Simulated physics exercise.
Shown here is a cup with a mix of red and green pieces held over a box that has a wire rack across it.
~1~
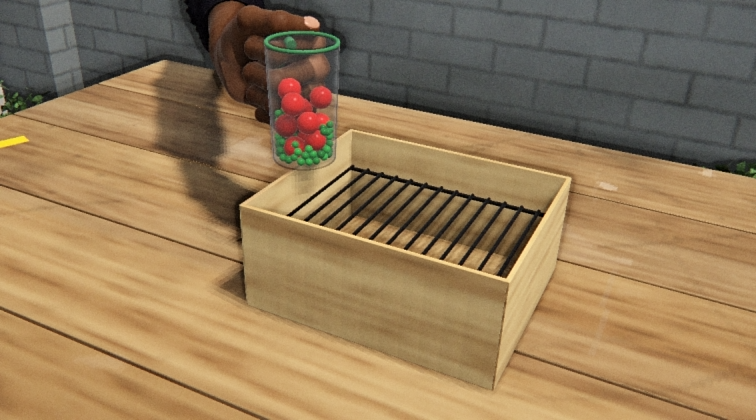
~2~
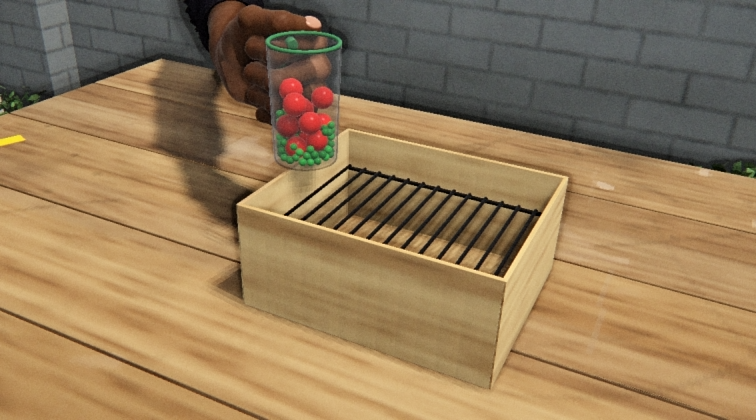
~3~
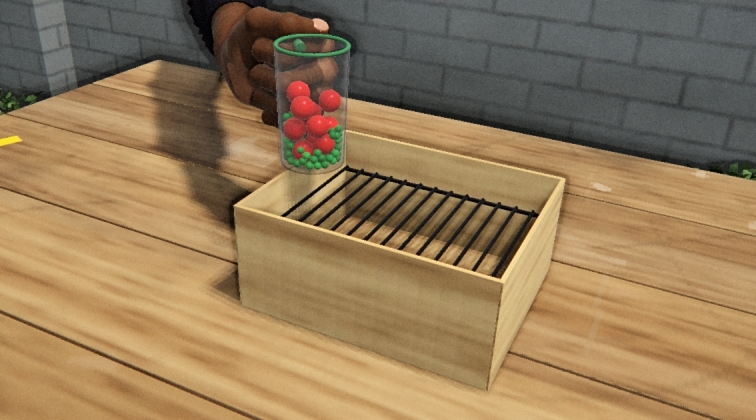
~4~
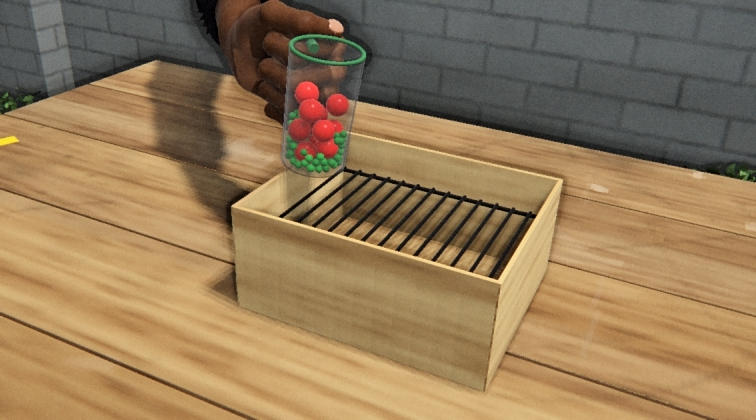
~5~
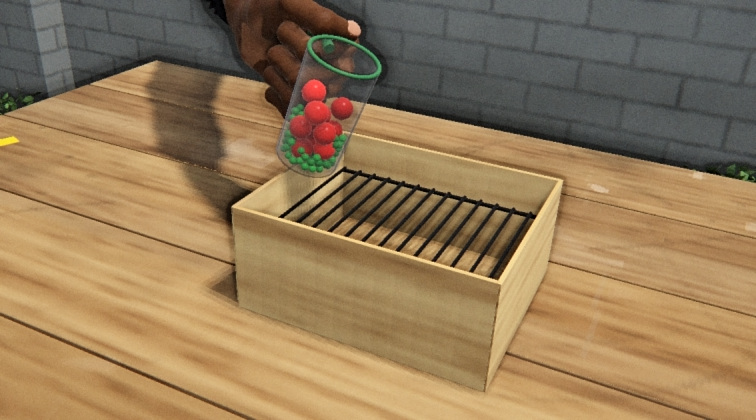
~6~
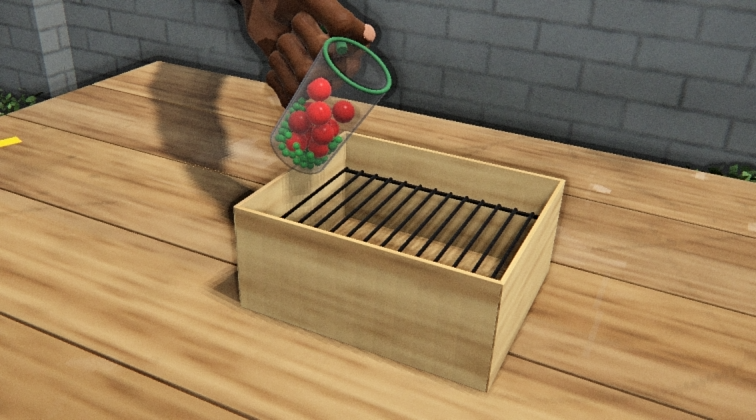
Above a wooden box with a wire rack, a hand tilts a cup of red and green balls rightward.
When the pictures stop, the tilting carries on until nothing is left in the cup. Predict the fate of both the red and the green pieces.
I expect the red ones are kept on the wires, the green ones pass between the wires.
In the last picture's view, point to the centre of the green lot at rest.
In the last picture its middle settles near (409, 272).
Then, 0.37 s past the last view, red ones, all in the cup; green ones, all in the cup.
Then, 0.76 s past the last view, red ones, all in the cup; green ones, all in the cup.
Then, 1.23 s past the last view, red ones, all on or over the wires; green ones, a stray few in the cup, about half on or over the wires, about half under the rack.
Finally, red ones, all on the wires, none under the rack; green ones, all under the rack.
